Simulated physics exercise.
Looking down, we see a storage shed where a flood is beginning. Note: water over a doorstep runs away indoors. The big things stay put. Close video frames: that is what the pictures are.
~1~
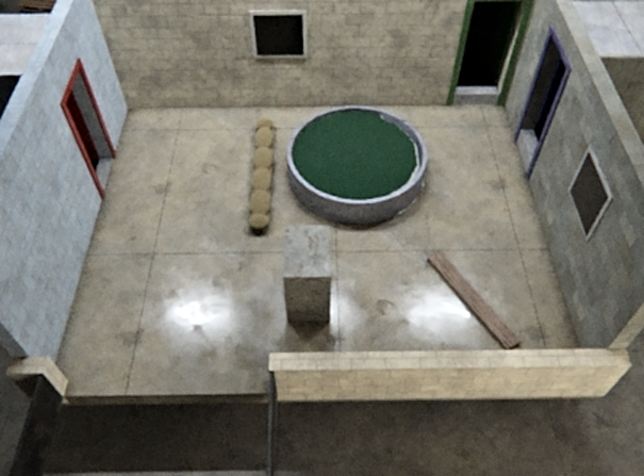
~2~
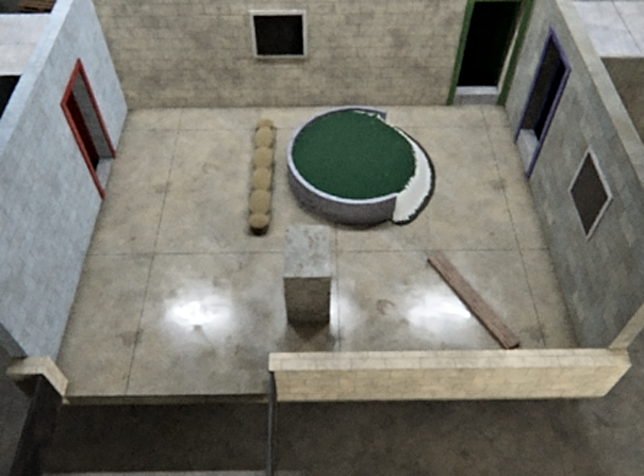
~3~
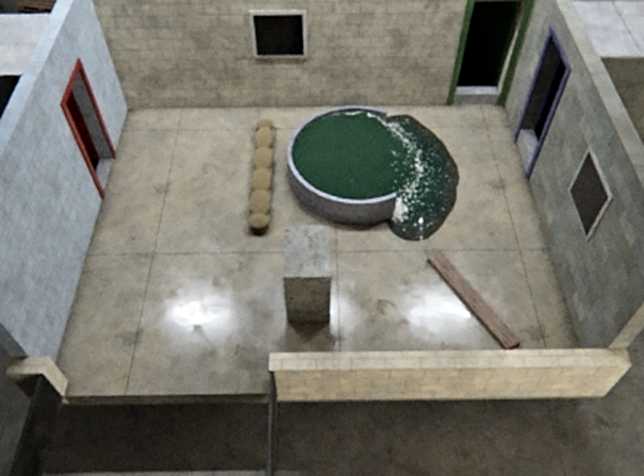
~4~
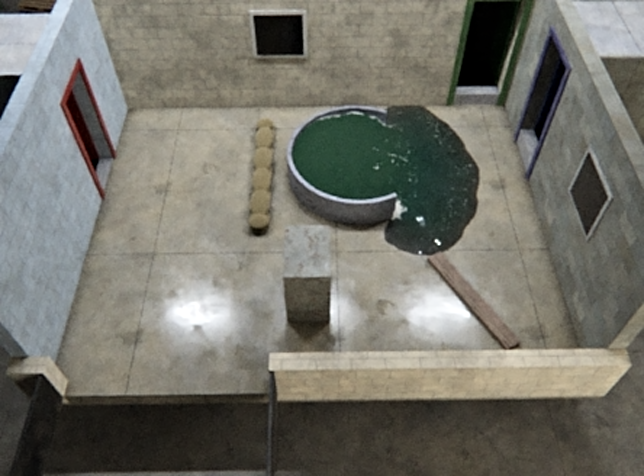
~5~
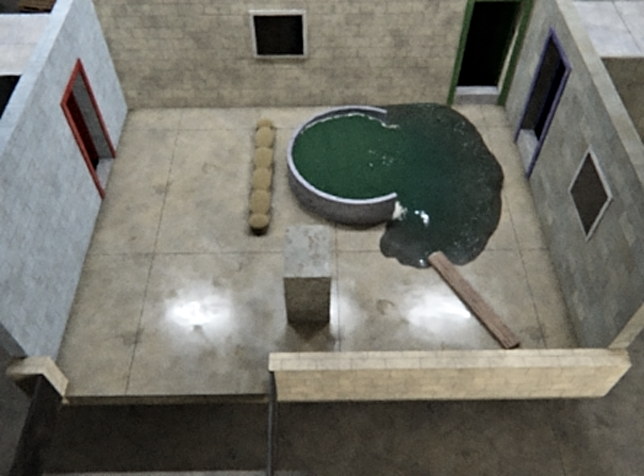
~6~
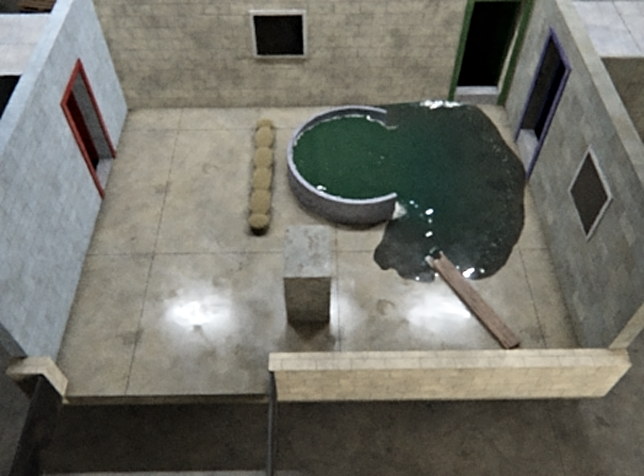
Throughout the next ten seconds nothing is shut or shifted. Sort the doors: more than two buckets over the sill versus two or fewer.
Sorted by door: Red door - two or fewer; green door - two or fewer; blue door - two or fewer.
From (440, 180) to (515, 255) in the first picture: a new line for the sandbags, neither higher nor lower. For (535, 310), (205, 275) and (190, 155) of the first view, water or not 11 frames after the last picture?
Reading the three places in turn gives drenched, bare, bare.
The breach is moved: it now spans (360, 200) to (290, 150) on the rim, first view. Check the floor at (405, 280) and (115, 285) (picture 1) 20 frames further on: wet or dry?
As listed: Submerged, submerged.
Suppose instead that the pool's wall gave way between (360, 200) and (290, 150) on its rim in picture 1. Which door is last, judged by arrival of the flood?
I'd say the door marked blue.
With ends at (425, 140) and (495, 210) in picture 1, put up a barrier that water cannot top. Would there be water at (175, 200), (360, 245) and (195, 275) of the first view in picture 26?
First spared, then spared, then spared.
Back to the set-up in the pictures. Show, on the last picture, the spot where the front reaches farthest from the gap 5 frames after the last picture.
By then the tip should be at about (569, 317).
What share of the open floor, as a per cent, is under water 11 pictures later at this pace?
Around 25 percent.
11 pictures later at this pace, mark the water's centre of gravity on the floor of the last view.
The water's middle lies around (442, 178).
A moment on, water covers 25 % of the floor; the red door not reached, the green door wet at the sill, nothing in, the blue door wet at the sill, nothing in.
Next, water covers 25 % of the floor; the red door not reached, the green door wet at the sill, nothing in, the blue door wet at the sill, nothing in.
Then, water covers 35 % of the floor; the red door not reached, the green door wet at the sill, nothing in, the blue door wet at the sill, nothing in.
Later, water covers 60 % of the floor; the red door not reached, the green door wet at the sill, nothing in, the blue door wet at the sill, nothing in.
In the end, water covers 85 % of the floor; the red door wet at the sill, nothing in, the green door wet at the sill, nothing in, the blue door wet at the sill, nothing in.
